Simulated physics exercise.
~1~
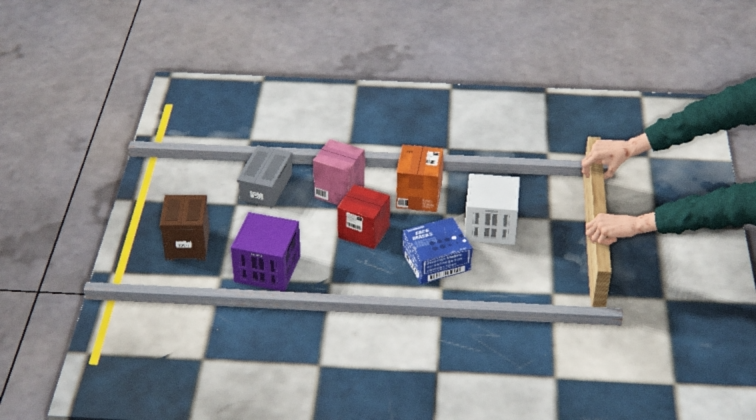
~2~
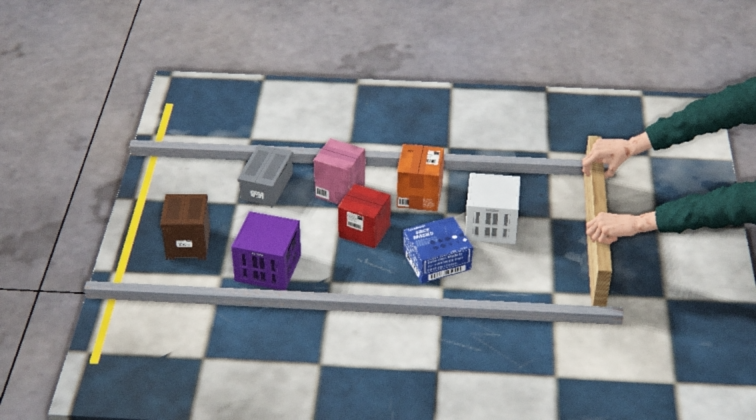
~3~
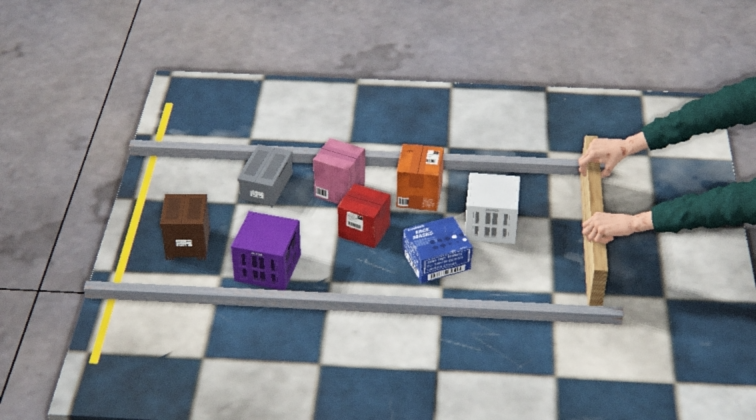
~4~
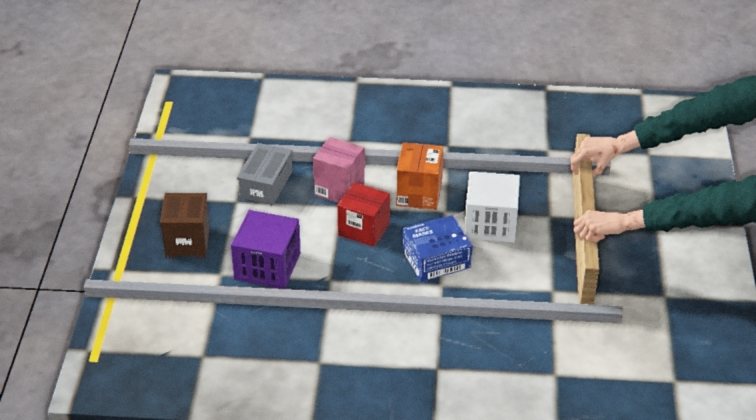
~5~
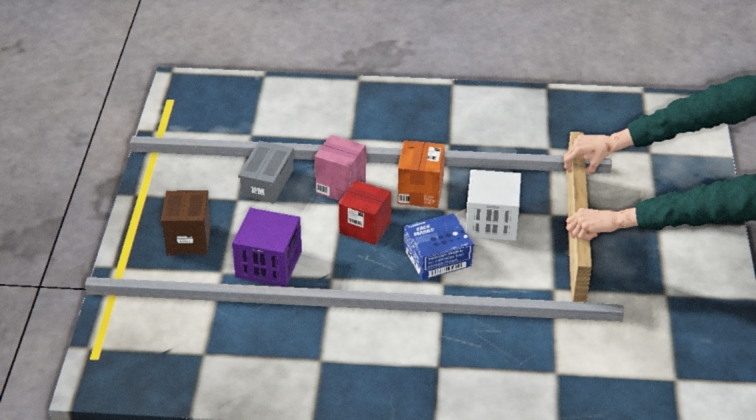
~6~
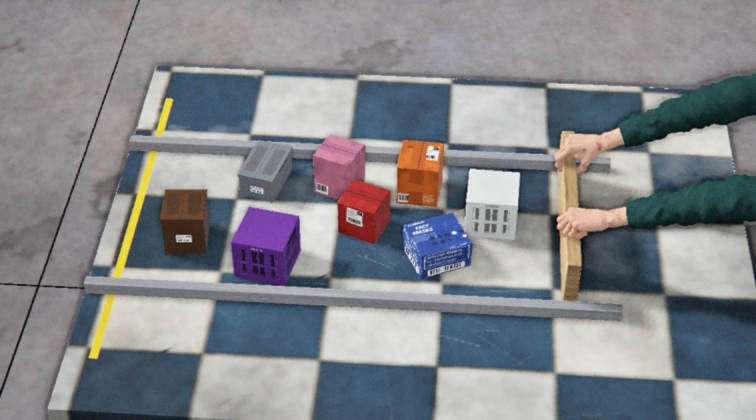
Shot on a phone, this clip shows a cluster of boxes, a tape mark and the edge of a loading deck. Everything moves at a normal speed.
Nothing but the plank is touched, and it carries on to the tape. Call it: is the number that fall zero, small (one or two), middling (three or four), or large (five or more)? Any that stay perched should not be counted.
It is large.
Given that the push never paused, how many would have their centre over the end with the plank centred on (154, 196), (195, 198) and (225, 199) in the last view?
By position: 5 / 2 / 1.
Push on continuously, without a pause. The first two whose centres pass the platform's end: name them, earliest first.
Brown tote, then grey tote.
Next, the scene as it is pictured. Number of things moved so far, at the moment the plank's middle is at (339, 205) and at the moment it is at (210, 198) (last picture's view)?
I count 7 first and 8 after.
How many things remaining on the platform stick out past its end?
Answer: 3.
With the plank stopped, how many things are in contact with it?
Total: 3.
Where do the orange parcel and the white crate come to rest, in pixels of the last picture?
In the last picture the orange parcel sits around (127, 146) and the white crate around (112, 187).
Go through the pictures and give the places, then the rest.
Brown tote (186, 228); grey tote (266, 177); purple crate (266, 252); plank (596, 222); tape (135, 221), in the first picture.
Grey tote (266, 176); white crate (493, 208), in the second picture.
Purple crate (267, 250); pink box (340, 173), in the third picture.
Brown tote (186, 225); red parcel (364, 215), in the fourth picture.
Grey tote (267, 172); orange parcel (421, 174), in the fifth picture.
Brown tote (186, 222); grey tote (266, 171); purple crate (267, 246); plank (569, 216); tape (135, 216), in the sixth picture.
Soon after, none off yet; brown tote at rest near (186, 222); grey tote at rest near (266, 171); purple crate at rest near (267, 246).
Then, none off yet; brown tote moved about its own width near (157, 218); grey tote moved about its own width near (187, 168); purple crate moved about its own width near (196, 245).
At rest, the number that fall off is five or more; fallen, red parcel, pink box, purple crate, grey tote and brown tote.
